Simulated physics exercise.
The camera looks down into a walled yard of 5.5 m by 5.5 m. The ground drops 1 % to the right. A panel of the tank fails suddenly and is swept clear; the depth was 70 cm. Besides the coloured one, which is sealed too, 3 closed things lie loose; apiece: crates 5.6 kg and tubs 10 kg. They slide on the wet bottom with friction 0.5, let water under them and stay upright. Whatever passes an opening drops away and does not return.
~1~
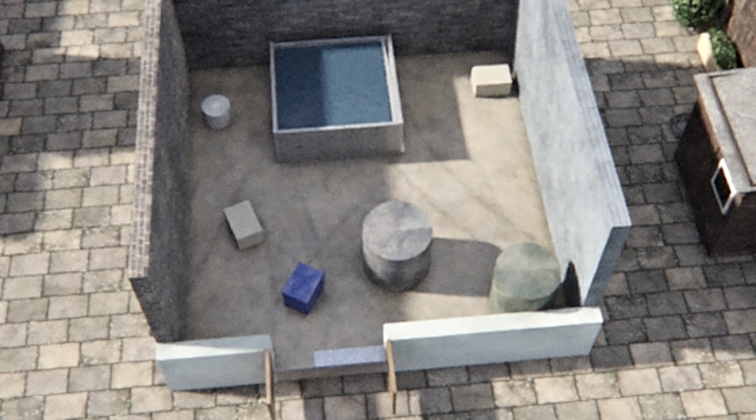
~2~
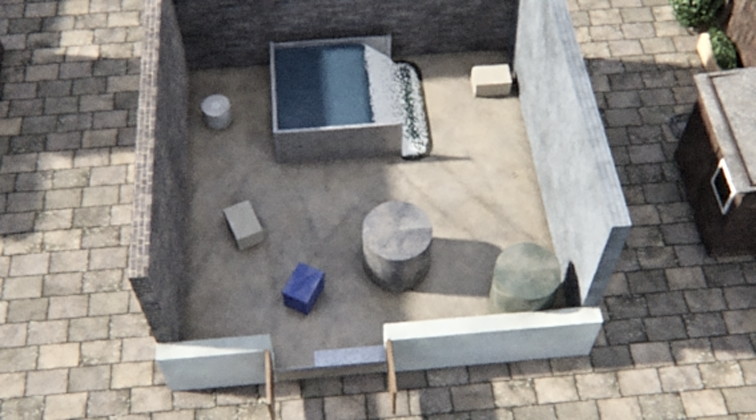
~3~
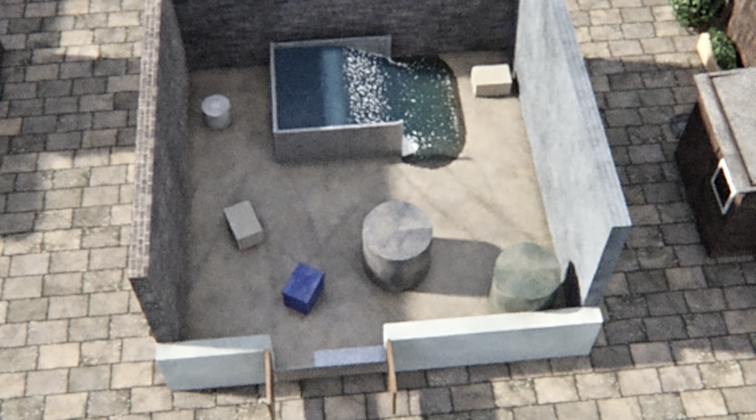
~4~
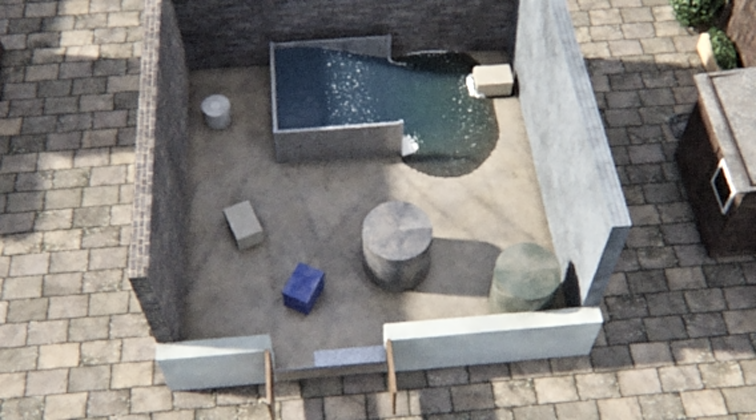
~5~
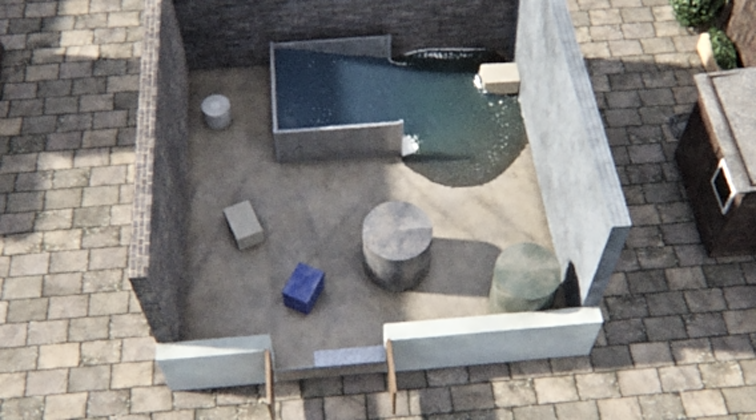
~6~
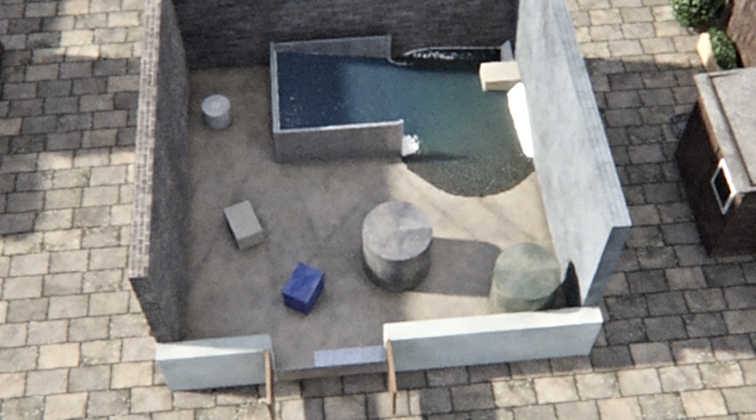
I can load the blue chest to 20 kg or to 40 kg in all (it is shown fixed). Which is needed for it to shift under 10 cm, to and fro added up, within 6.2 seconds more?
Verdict: Only the higher weight holds it.
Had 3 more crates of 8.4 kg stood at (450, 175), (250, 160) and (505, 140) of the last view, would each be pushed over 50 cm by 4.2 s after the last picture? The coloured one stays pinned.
In that order: More, short of it, past it.
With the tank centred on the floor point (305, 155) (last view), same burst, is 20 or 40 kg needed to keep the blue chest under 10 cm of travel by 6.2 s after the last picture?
Then the lower weight is enough.
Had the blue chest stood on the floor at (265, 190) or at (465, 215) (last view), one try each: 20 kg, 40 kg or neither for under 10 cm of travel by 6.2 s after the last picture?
In that order: Either load holds; neither is enough.
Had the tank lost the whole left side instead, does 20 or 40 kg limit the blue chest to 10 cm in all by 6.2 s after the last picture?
Then neither weight holds it.
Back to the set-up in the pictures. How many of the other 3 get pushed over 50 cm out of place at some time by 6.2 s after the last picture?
I count 1.
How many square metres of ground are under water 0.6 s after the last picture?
Some 10.5 m2.
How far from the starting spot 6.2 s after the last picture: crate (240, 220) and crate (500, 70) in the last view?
In turn: 30 cm, 300 cm.
Then, 0.6 s after the last picture the blue chest would be 0 cm from its start with 20 kg and 0 cm from its start with 40 kg; 0 cm of water round it then.
Then, 2.3 s after the last picture the blue chest would be 0 cm from its start with 20 kg and 0 cm from its start with 40 kg; 0 cm of water round it then.
Then, 4.2 s after the last picture the blue chest would be 19 cm from its start with 20 kg and 0 cm from its start with 40 kg; 6 cm of water round it then.
Then, 6.2 s after the last picture the blue chest would be 59 cm from its start with 20 kg and 0 cm from its start with 40 kg; 4 cm of water round it then.
